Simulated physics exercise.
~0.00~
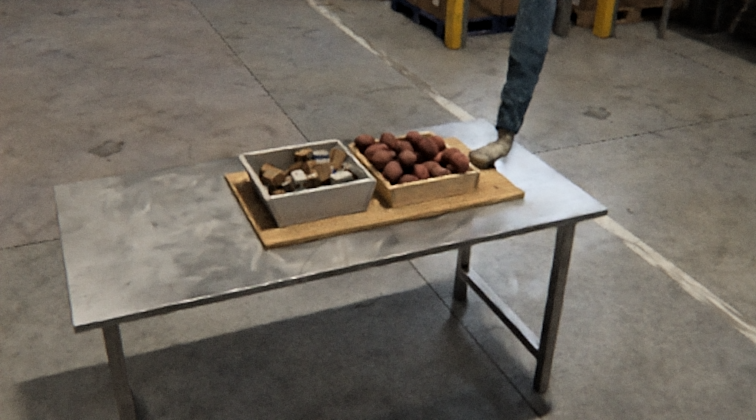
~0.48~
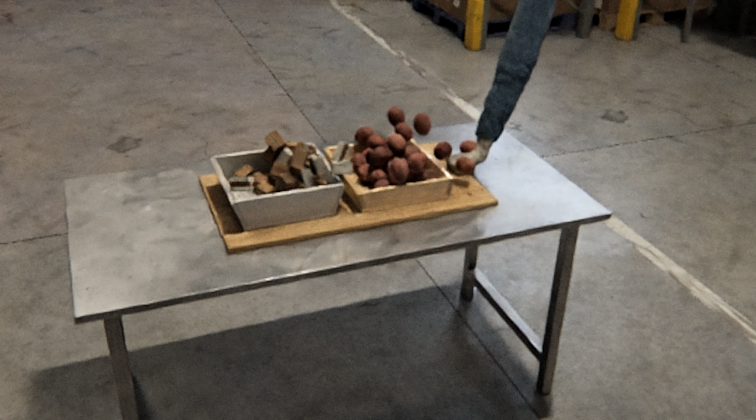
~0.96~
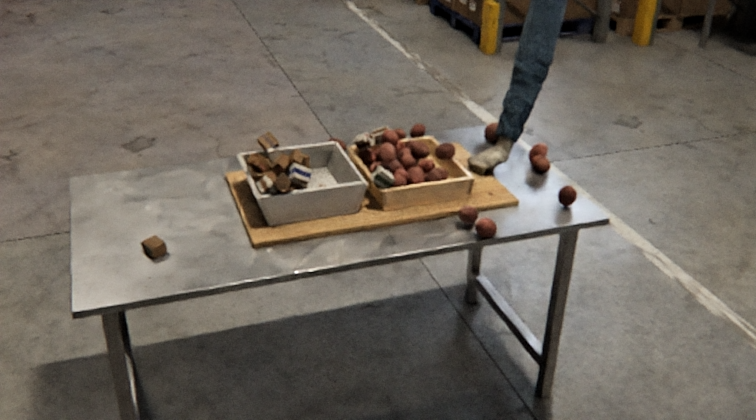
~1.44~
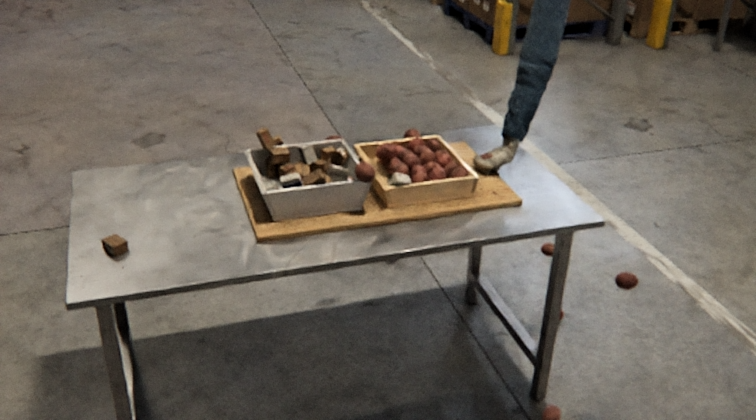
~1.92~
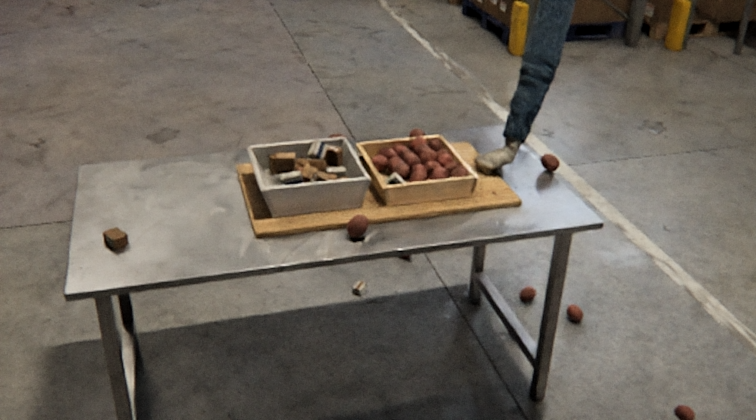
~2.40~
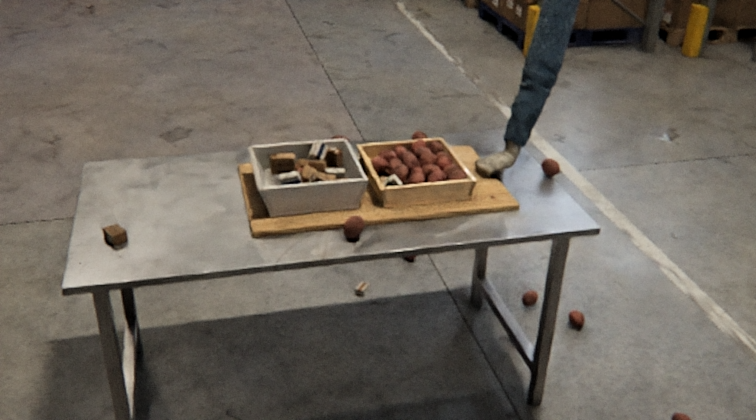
A blue-sleeved arm with a gloved hand reaches from the upper right to a wooden board on a metal table, seen from above in a concrete-floored warehouse. The board carries a pale box of small brown and whitish parcels on the left and a wooden box of red potatoes on the right. The board jerks left and right, tossing pieces upward. Potatoes scatter across the table and a brown parcel lands at far left, then several potatoes drop to the floor. The board settles, both boxes still holding most of their contents, with a few strays on the table.
